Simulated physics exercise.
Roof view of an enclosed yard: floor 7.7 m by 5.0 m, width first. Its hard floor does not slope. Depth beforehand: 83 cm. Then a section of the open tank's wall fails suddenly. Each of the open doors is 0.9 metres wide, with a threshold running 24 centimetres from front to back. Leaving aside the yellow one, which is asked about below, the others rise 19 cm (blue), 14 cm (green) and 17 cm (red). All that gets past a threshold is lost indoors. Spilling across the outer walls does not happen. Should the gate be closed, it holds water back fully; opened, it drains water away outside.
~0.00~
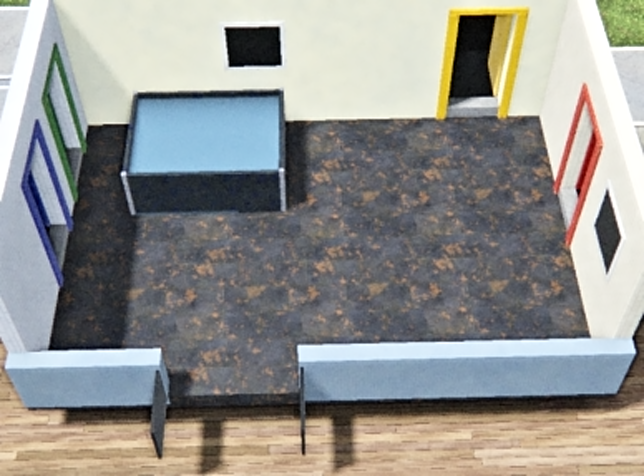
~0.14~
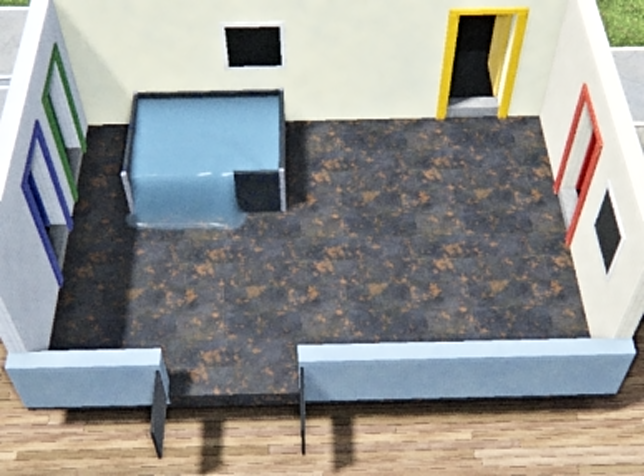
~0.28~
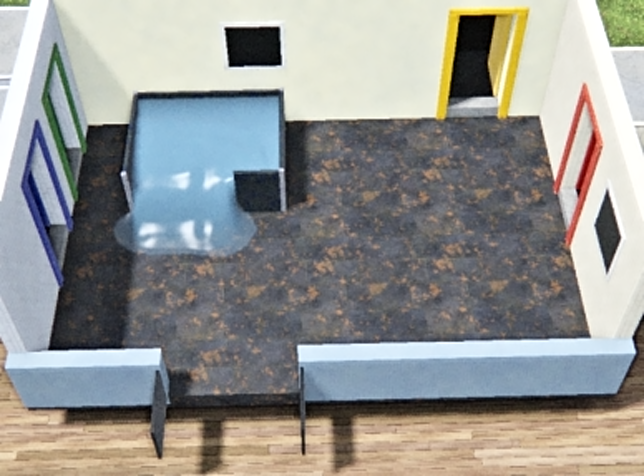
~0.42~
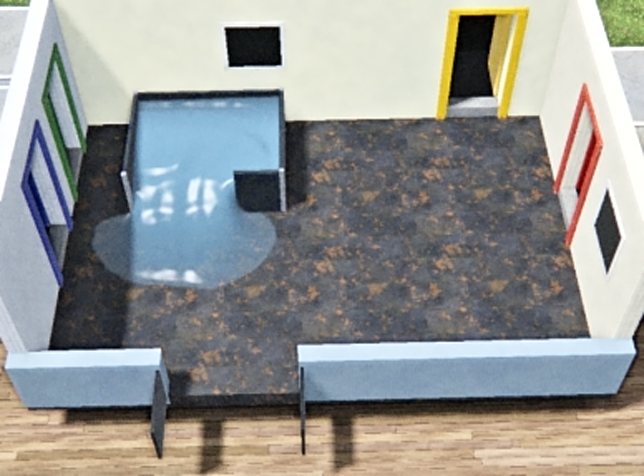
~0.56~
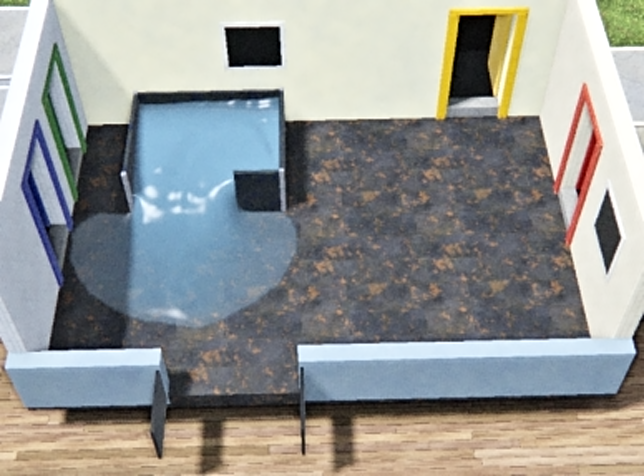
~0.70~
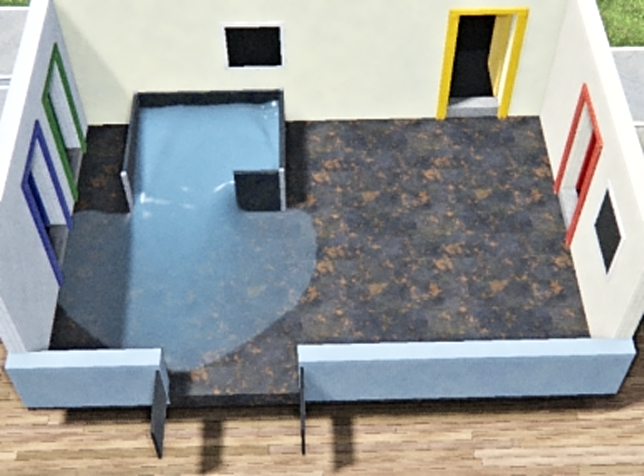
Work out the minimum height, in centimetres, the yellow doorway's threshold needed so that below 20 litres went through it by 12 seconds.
The minimum is roughly 6.5 cm.
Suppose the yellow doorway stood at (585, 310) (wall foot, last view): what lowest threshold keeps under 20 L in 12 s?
Minimum: Close to 11.5 cm.
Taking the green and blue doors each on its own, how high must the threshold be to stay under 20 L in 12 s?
About 8.0 cm at green and 15 cm at blue.
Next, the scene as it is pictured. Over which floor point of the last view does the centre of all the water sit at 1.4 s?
I'd say around (192, 224).
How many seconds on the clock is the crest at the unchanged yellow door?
It peaks around 9.0 s.
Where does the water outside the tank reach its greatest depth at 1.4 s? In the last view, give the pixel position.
Around pixel (43, 383).
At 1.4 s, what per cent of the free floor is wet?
35 %.
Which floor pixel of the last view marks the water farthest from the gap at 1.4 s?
Pixel close to (357, 376).
After 1.4 s water covers 35 % of the floor, deepest (58 cm) near (43, 383); it has not reached the yellow door.
After 3.0 s water covers 40 % of the floor, deepest (30 cm) near (143, 305); it has not reached the yellow door.
After 12.0 s water covers 95 % of the floor, deepest (9 cm) near (537, 185); 7 cm at the yellow door, 0 litres in over its 22 cm threshold.
At the yellow door as built, the water arrived by 7.6 s and peaked near 11 cm at 9.0 s.
Run again over the same 12 s with other heights there, 36 litres in over 5 cm, 7 litres over 8 cm. The limit of 20 litres is kept from about 6.5 cm up.
